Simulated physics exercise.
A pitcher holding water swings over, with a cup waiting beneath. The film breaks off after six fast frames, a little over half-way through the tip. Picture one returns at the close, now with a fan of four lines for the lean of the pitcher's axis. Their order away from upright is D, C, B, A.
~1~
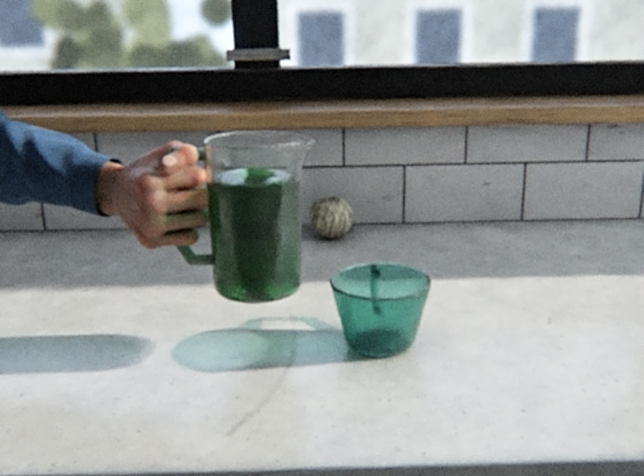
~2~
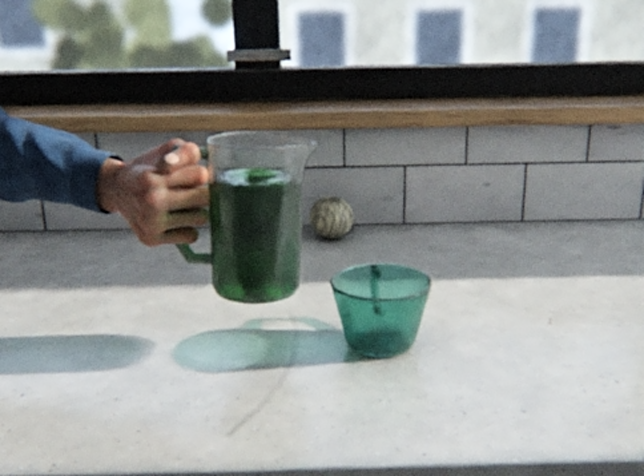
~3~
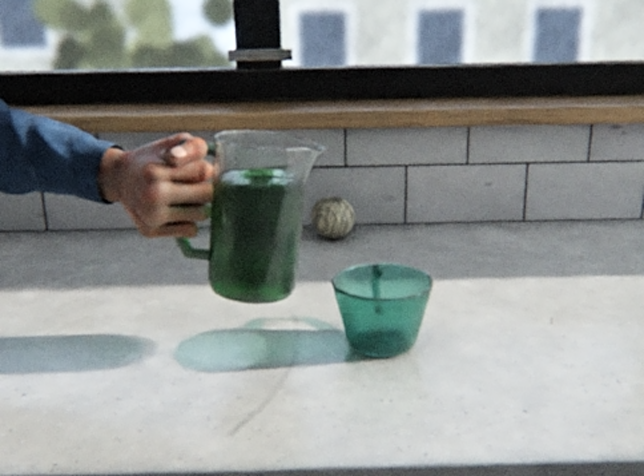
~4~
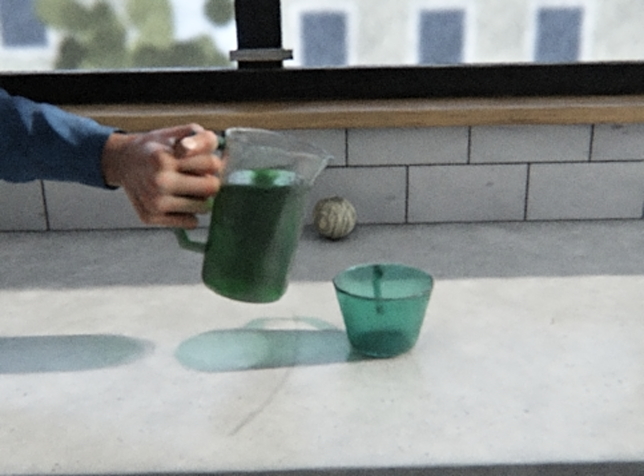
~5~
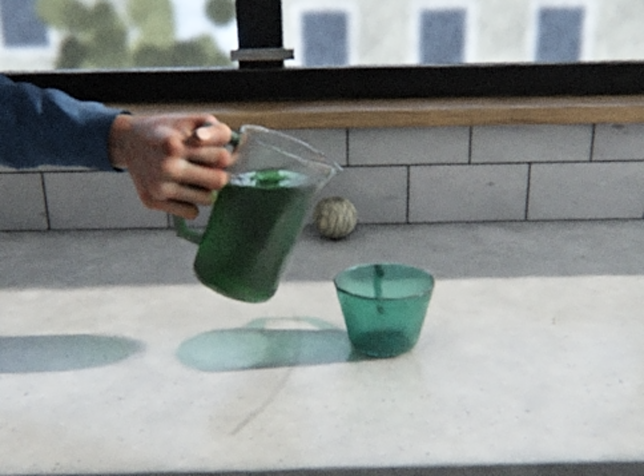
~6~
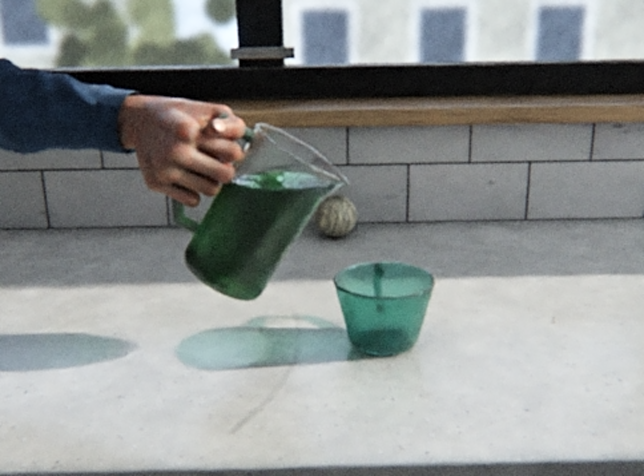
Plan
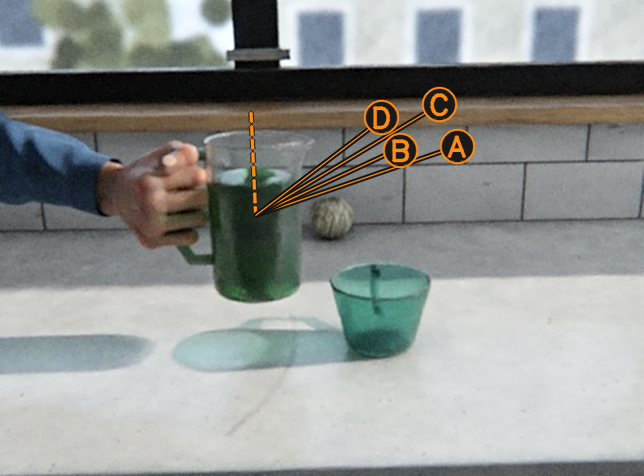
In the video, a hand in a blue sleeve holds a clear pitcher of green-looking liquid upright above a counter, then gradually tilts it rightward toward a green cup, with no liquid leaving the pitcher.
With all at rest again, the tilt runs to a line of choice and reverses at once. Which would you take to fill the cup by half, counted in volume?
B.
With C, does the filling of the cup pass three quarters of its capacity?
No, less.
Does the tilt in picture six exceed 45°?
No.
In orange, A at (441, 151); B at (384, 155); C at (425, 113); D at (368, 129).
With A, the cup ends with about 62 % of what it can hold; 3 % of the water is spilt.
With B, the cup ends with about 46 % of what it can hold.
With C, the cup ends with about 31 % of what it can hold.
With D, the cup ends with about 19 % of what it can hold.
